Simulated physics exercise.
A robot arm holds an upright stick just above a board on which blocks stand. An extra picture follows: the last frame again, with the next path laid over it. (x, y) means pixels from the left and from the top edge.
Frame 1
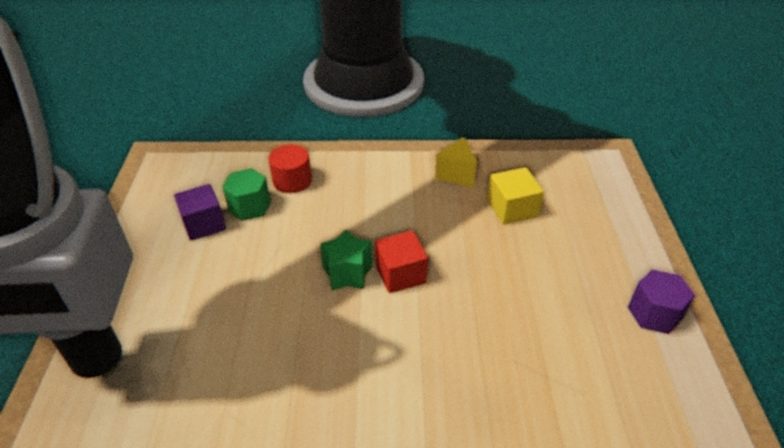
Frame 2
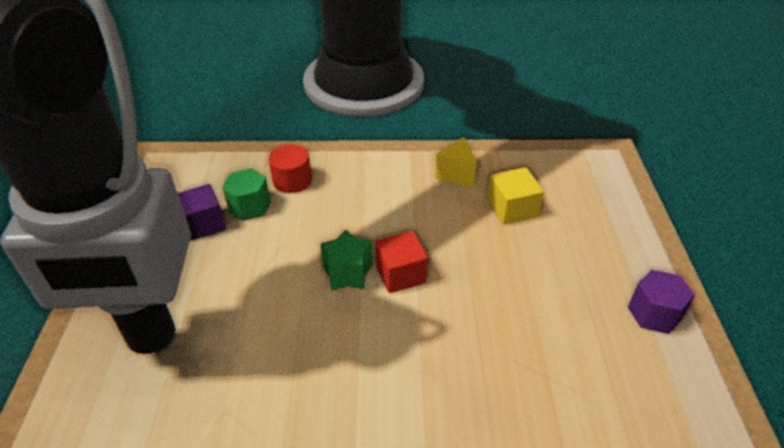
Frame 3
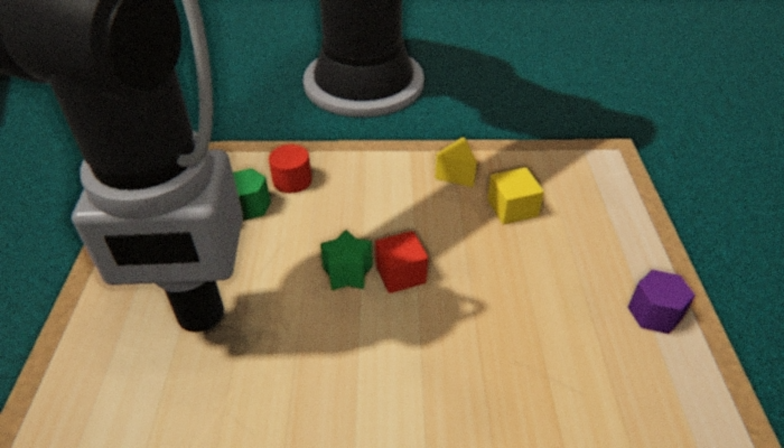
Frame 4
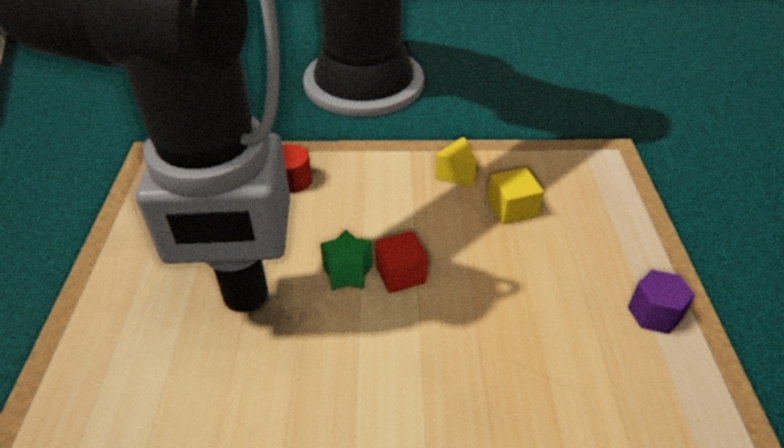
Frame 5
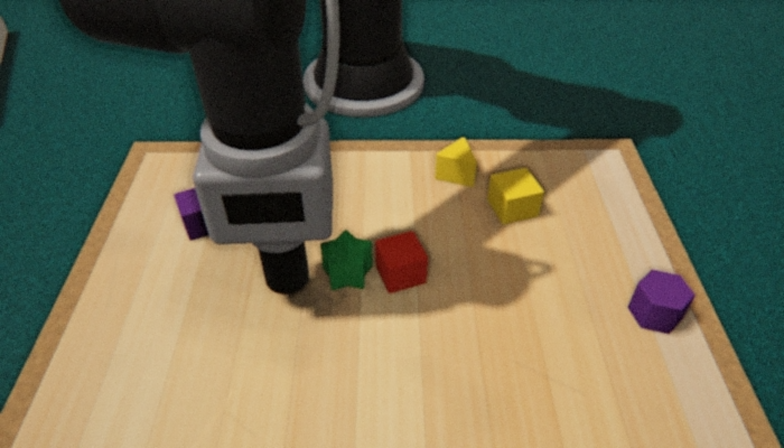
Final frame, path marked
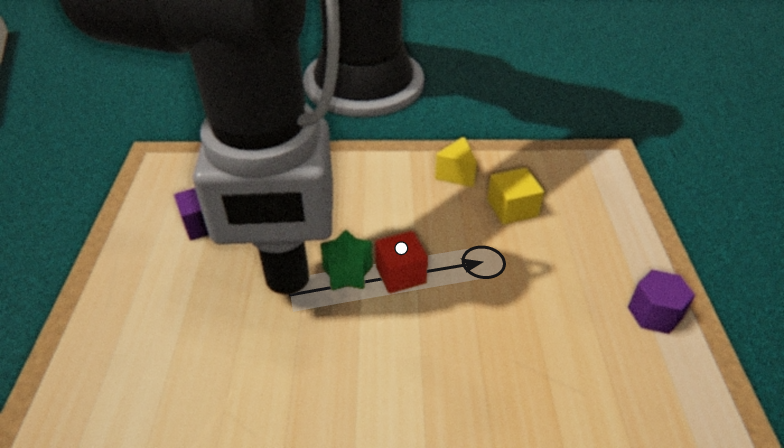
A grey and black robot arm holding a short dark stick upright glides steadily rightward and slightly away over a pale wooden board on a teal surface, seen from above by a still camera. Purple, green and red blocks stand at the left, a green star and red cube centrally, yellow blocks and a purple one rightward. The arm nears the star, its shadow sliding along, while every block stays put.
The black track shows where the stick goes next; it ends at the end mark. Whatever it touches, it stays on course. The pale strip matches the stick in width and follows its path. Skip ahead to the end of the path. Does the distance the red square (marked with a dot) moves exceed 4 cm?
Yes
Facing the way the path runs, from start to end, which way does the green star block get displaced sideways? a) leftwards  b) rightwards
The one that fits is a, leftwards.
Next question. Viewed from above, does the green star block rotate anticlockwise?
Going by the path, yes.
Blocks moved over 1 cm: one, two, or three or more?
The count will be 2.
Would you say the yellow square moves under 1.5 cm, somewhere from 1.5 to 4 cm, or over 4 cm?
It's set to move under 1.5 cm.
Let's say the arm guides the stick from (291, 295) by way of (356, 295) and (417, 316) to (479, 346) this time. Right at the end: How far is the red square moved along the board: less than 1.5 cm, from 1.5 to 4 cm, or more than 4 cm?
My prediction: Between 1.5 and 4 cm.
The line goes from (291, 295) directly to (484, 262); the dot is on the red square.
The first path, step by step. One third of the way, stick at (356, 266); green star block at (380, 233), turned 35° anticlockwise; red square at (427, 241), turned 35° clockwise.
Two thirds of the way, stick at (423, 255); green star block at (401, 221), turned 90° anticlockwise; red square at (465, 229), turned 30° clockwise.
At the end, stick at (486, 245); green star block at (401, 221), turned 95° anticlockwise; red square at (505, 212), turned 30° anticlockwise; yellow square unmoved.
